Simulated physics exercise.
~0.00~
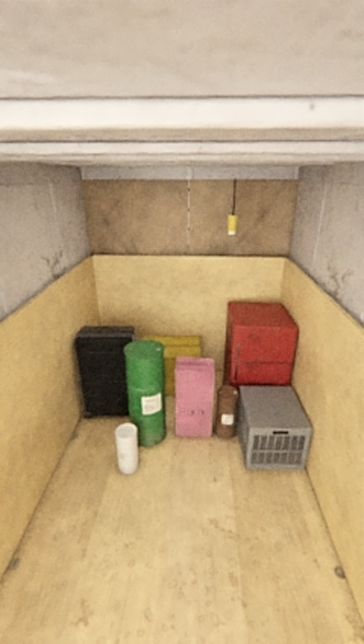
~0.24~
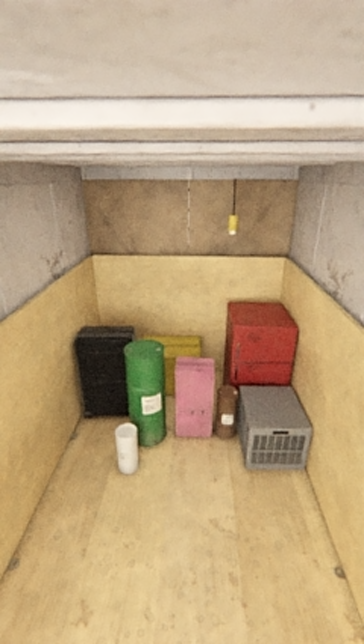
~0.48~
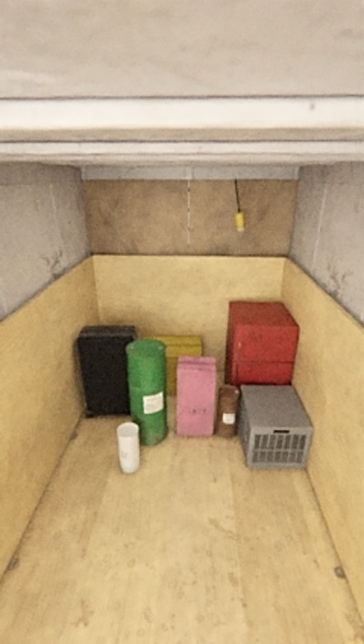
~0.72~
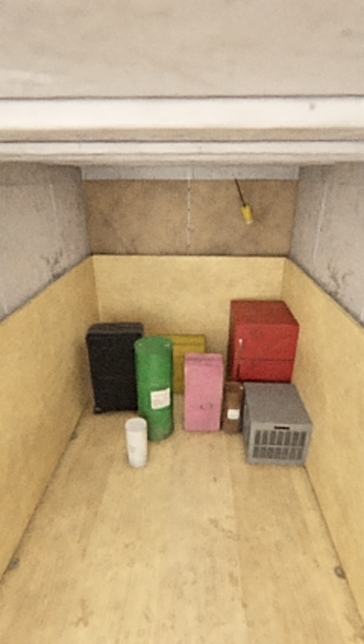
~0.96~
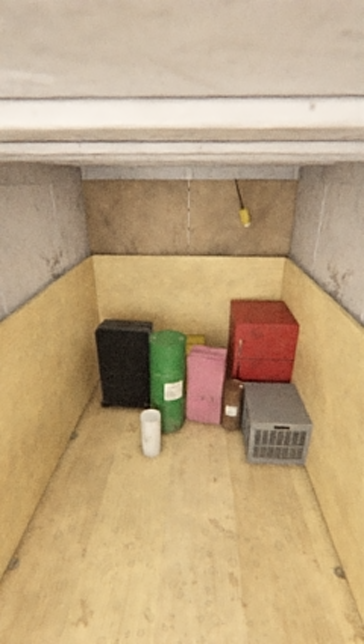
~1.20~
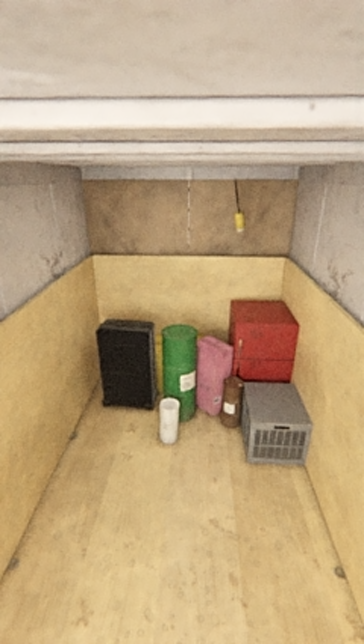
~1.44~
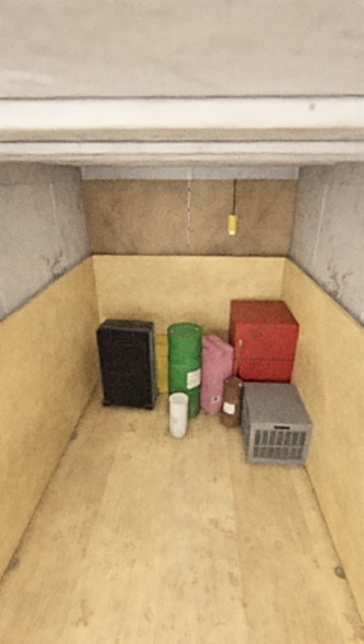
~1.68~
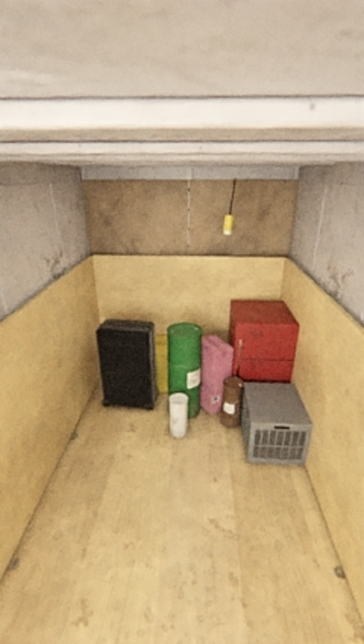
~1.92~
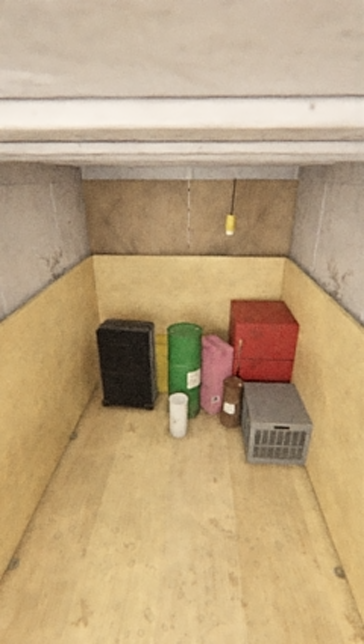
A large red box stands at the back right of a van's load bay, seen from the open rear, with a grey crate before it. A black case, green drum, yellow box, pink box and brown canister spread leftwards across the back, with a white canister in front, while a yellow lamp hangs above. The lamp swings right, and the case, drum and white canister slide right and slightly deeper. The pink box shifts and turns beside the brown canister. The white canister stops before the drum, and everything rests upright, bunched toward the right.
